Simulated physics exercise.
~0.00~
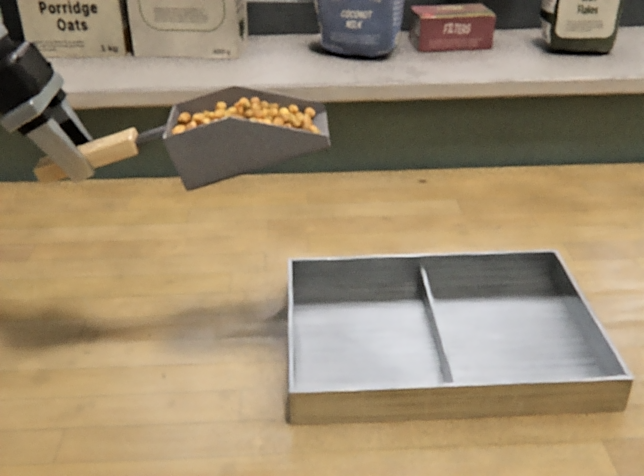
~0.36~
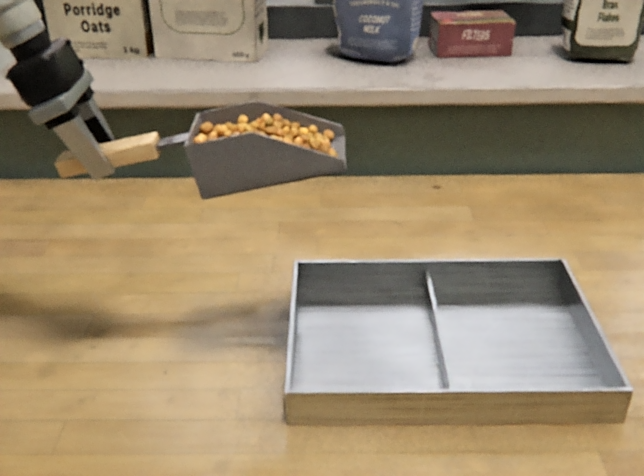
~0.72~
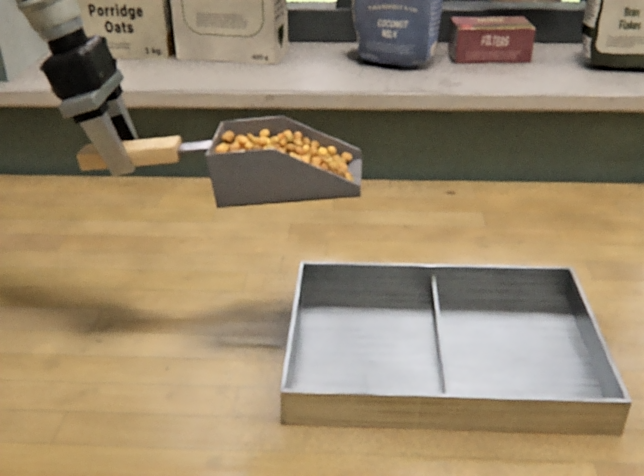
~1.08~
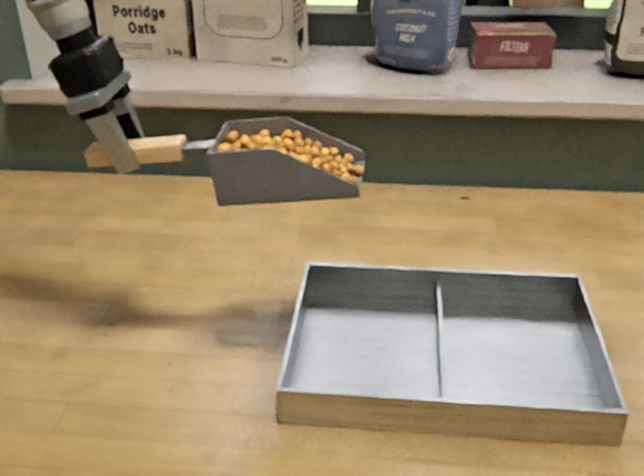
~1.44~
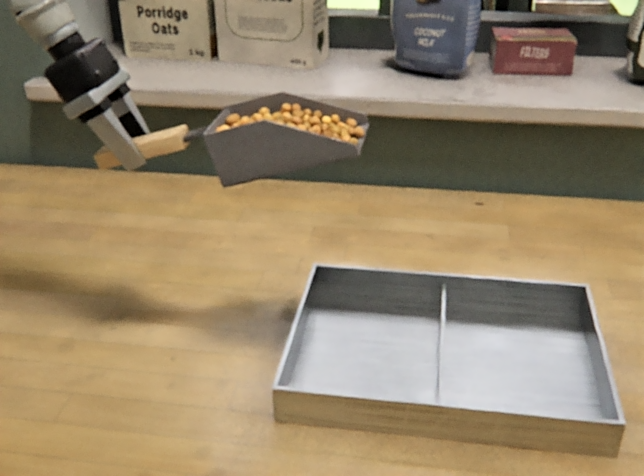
On a wooden counter, a robot arm lowering a scoop of chickpeas toward a divided tray, then lifting and tilting it back, still full.
